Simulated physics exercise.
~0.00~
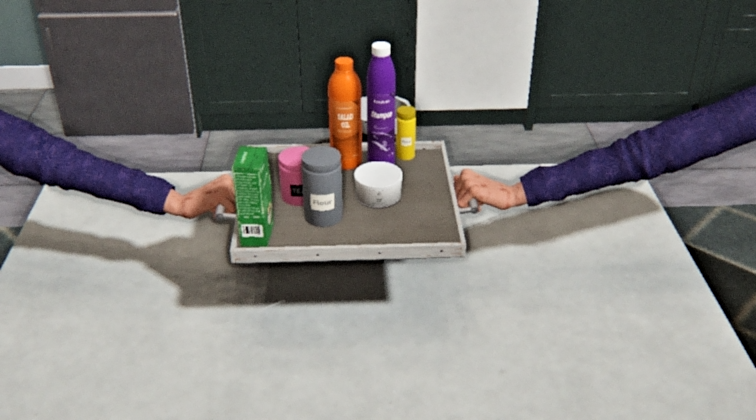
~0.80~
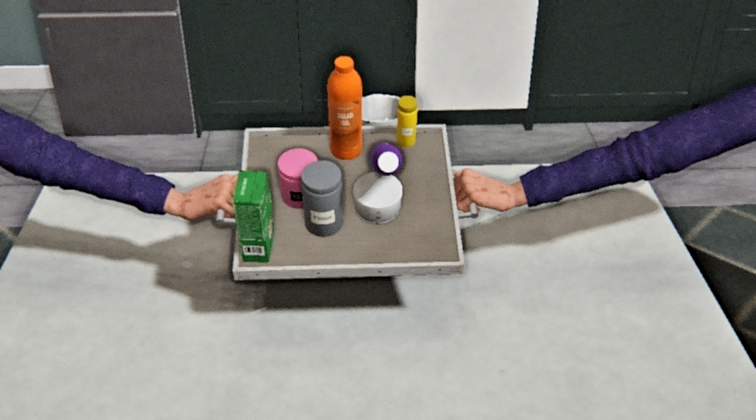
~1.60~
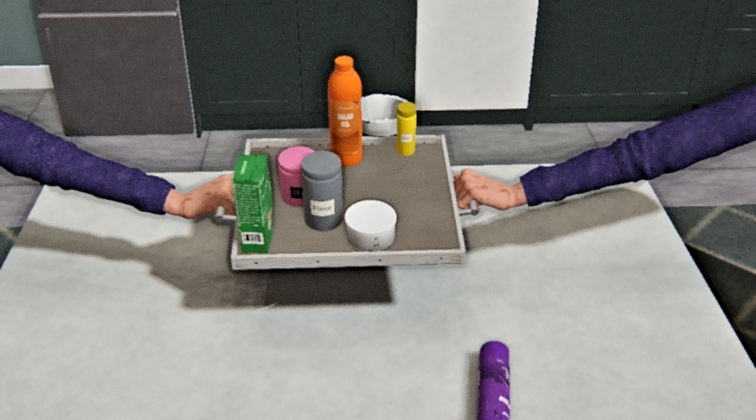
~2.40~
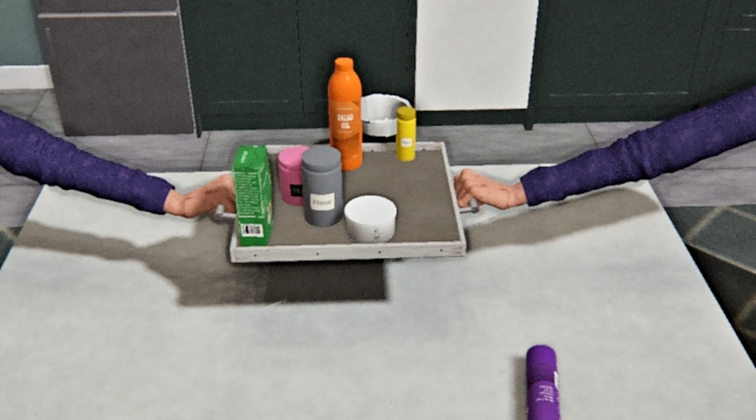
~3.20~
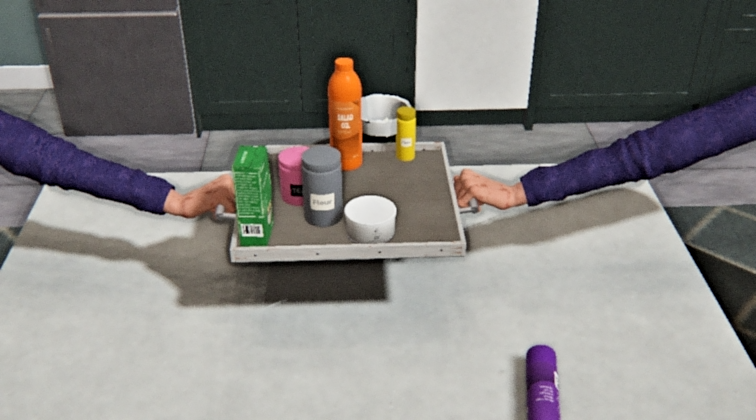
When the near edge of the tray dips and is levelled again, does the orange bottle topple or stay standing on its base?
The orange bottle stays standing on its base and is still upright at the back of the tray once it is level again.
